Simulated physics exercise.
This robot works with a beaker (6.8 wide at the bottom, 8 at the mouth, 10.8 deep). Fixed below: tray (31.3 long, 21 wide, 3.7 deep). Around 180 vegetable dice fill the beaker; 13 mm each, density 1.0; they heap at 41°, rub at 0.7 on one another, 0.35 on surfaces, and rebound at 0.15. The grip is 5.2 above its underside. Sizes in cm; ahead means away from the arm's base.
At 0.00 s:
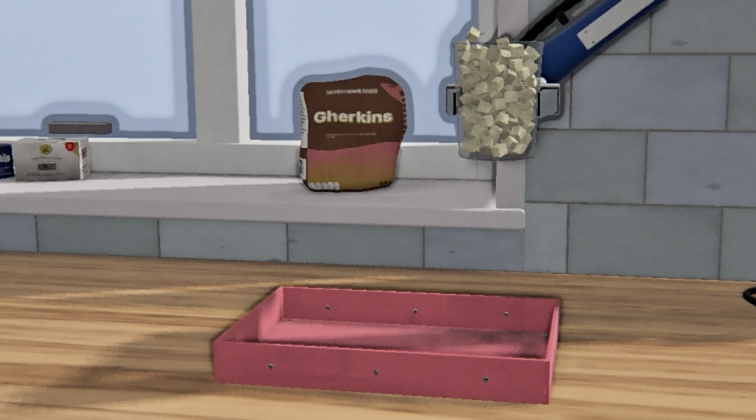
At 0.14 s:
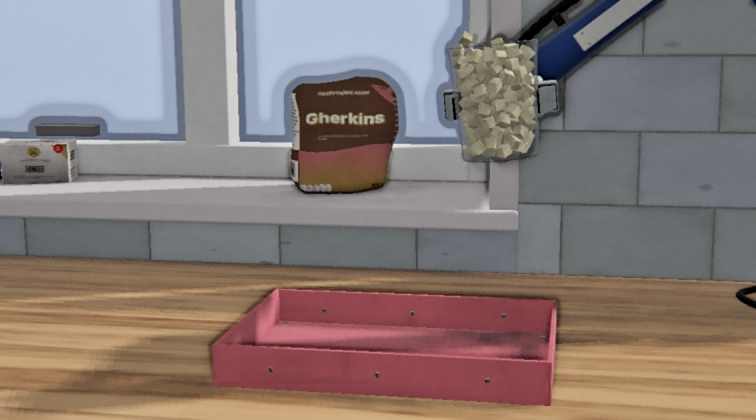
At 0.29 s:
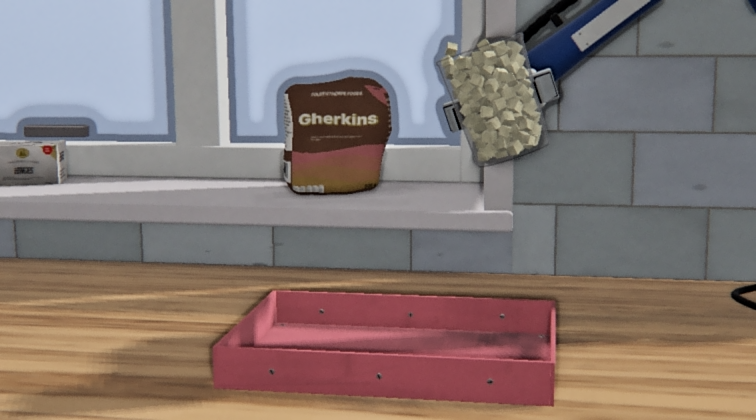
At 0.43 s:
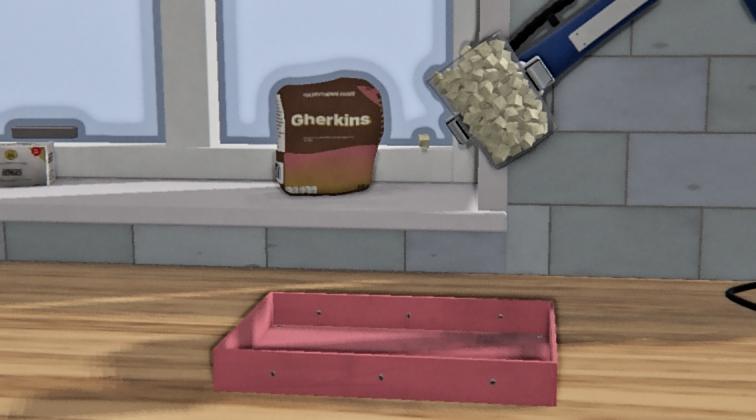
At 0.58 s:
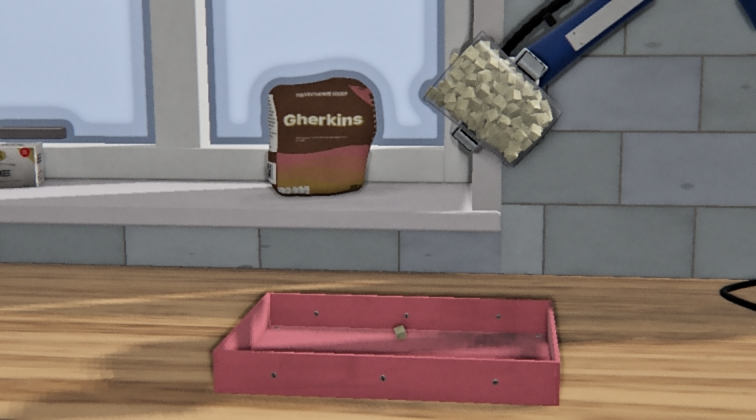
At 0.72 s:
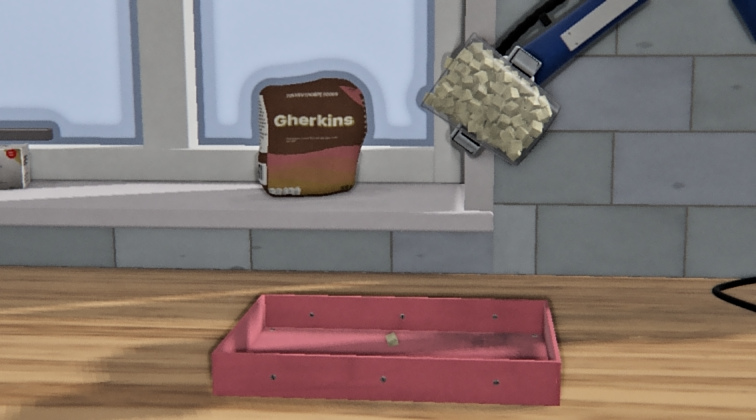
The clip shows a blue robot arm tilting a clear beaker heaped with pale cubes to the left above a pink tray, and a single cube drops into the tray as a Gherkins bag stands on the windowsill.
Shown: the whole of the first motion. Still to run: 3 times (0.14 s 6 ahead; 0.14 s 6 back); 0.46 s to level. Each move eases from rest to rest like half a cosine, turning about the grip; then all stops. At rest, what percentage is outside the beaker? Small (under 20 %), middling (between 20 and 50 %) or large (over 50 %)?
Outside the beaker the share is middling, between 20 and 50 %.
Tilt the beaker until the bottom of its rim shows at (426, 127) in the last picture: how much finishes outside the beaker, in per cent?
About 70 per cent.
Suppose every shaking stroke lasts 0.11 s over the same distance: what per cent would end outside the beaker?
In that case some 45 per cent.
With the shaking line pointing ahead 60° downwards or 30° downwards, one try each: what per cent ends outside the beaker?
About 0 and 10 per cent.
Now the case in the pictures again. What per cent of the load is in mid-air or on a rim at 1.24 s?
About 8 per cent.
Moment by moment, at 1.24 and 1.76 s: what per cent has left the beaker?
About 20, 30.
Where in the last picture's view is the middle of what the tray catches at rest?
At about (357, 353).
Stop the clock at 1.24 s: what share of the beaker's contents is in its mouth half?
Some 50 per cent.
By 1.24 s, tilted 54° forward, highest piece 30 above the table; 145 in the beaker, 25 in the tray, 15 in flight or on a rim.
By 1.76 s, tilted 33° forward, highest piece 29 above the table; 127 in the beaker, 55 in the tray, 2 on the table or floor, 1 in flight or on a rim.
By 2.22 s, level, highest piece 31 above the table; 127 in the beaker, 56 in the tray, 2 on the table or floor.
By 3.27 s, level, highest piece 31 above the table; 127 in the beaker, 56 in the tray, 2 on the table or floor.
Final count, 127 in the beaker, 56 in the tray, 2 on the table or floor. That is 31 % outside the beaker.
